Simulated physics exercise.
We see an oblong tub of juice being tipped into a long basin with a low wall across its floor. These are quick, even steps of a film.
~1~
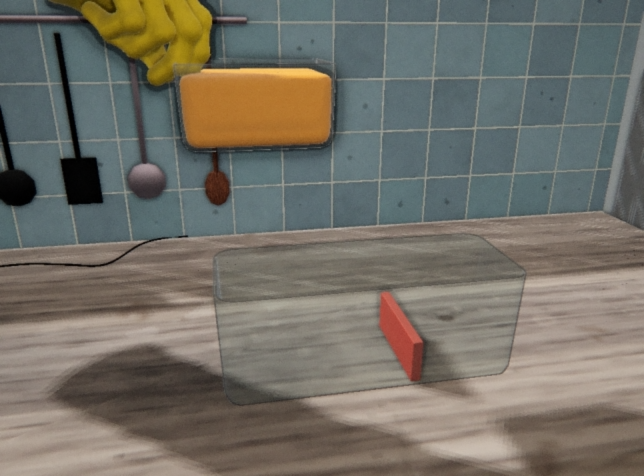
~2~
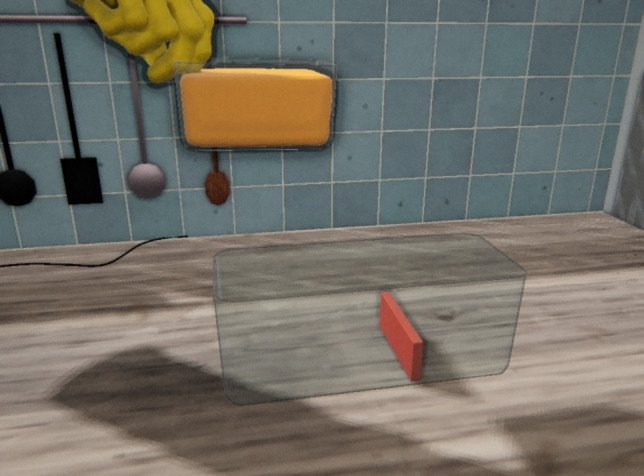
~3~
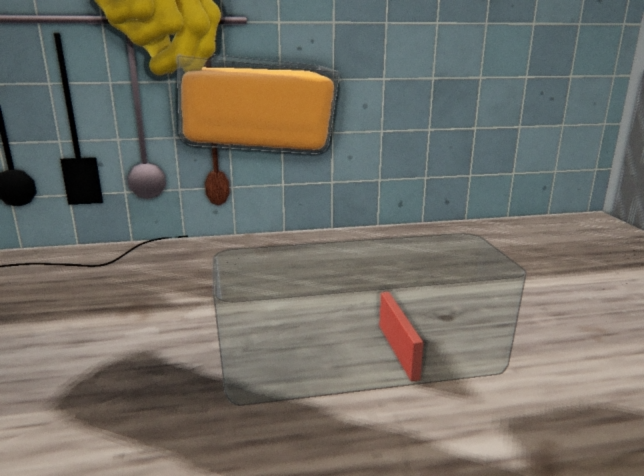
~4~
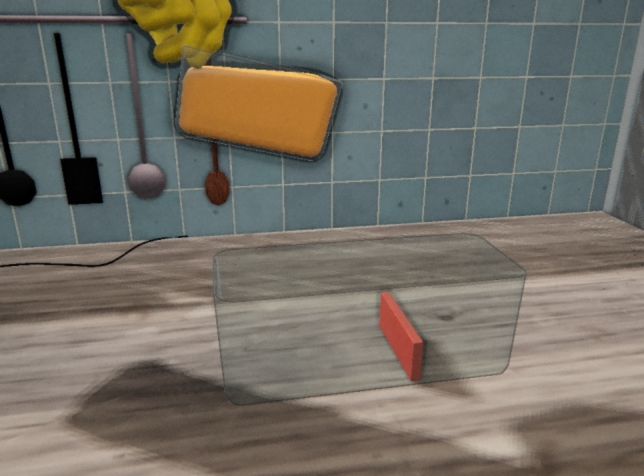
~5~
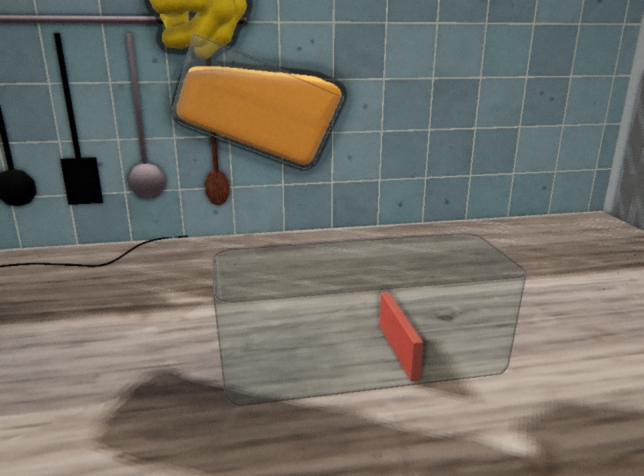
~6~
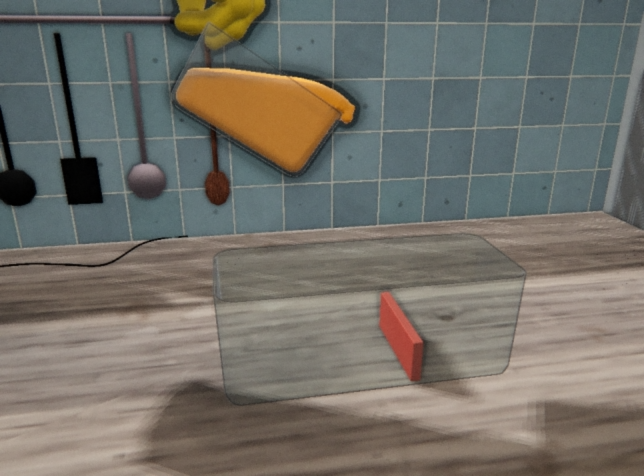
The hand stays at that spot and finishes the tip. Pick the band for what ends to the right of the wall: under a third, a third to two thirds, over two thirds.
It comes to under a third.
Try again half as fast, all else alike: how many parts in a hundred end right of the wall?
Near 50 %.
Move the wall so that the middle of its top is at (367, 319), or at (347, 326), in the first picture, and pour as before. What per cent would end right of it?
In turn 60 and 70 in a hundred.
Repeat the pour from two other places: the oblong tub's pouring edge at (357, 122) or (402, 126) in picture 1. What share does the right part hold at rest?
Roughly 40 per cent, and 65 per cent.
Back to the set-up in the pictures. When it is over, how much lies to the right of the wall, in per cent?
Near 25 %.
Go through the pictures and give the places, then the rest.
It leans 0°; its right rim is at (326, 63); the juice meets the walls at (181, 75) and (322, 74); the long basin's rim runs from (215, 276) to (501, 254); the wall's top is at (400, 316), in the first frame.
It leans 2°; its right rim is at (326, 65); the juice meets the walls at (183, 75) and (323, 74), in the second frame.
It leans 6°; its right rim is at (329, 71); the juice meets the walls at (184, 73) and (324, 77), in the third frame.
It leans 13°; its right rim is at (331, 81); the juice meets the walls at (187, 71) and (328, 79), in the fourth frame.
It leans 23°; its right rim is at (333, 94); the juice meets the walls at (185, 74) and (333, 89); 2 per cent is over the edge, in the fifth frame.
It leans 34°; its right rim is at (332, 110); the juice meets the walls at (186, 73) and (330, 99); 7 per cent is over the edge, in the sixth frame.
A moment on, the oblong tub is tipped on its side and 18 per cent is still to pour, 12 is left of the wall and 13 right of it.
Next, the oblong tub is tipped right over and 3 per cent is still to pour, 55 is left of the wall and 27 right of it.
Then the oblong tub is tipped right over and 0 per cent is still to pour, 59 is left of the wall and 26 right of it.
Later the oblong tub is tipped right over and 0 per cent is still to pour, 62 is left of the wall and 26 right of it.
In the end 62 per cent lies left of the wall, 26 right of it and 11 outside.
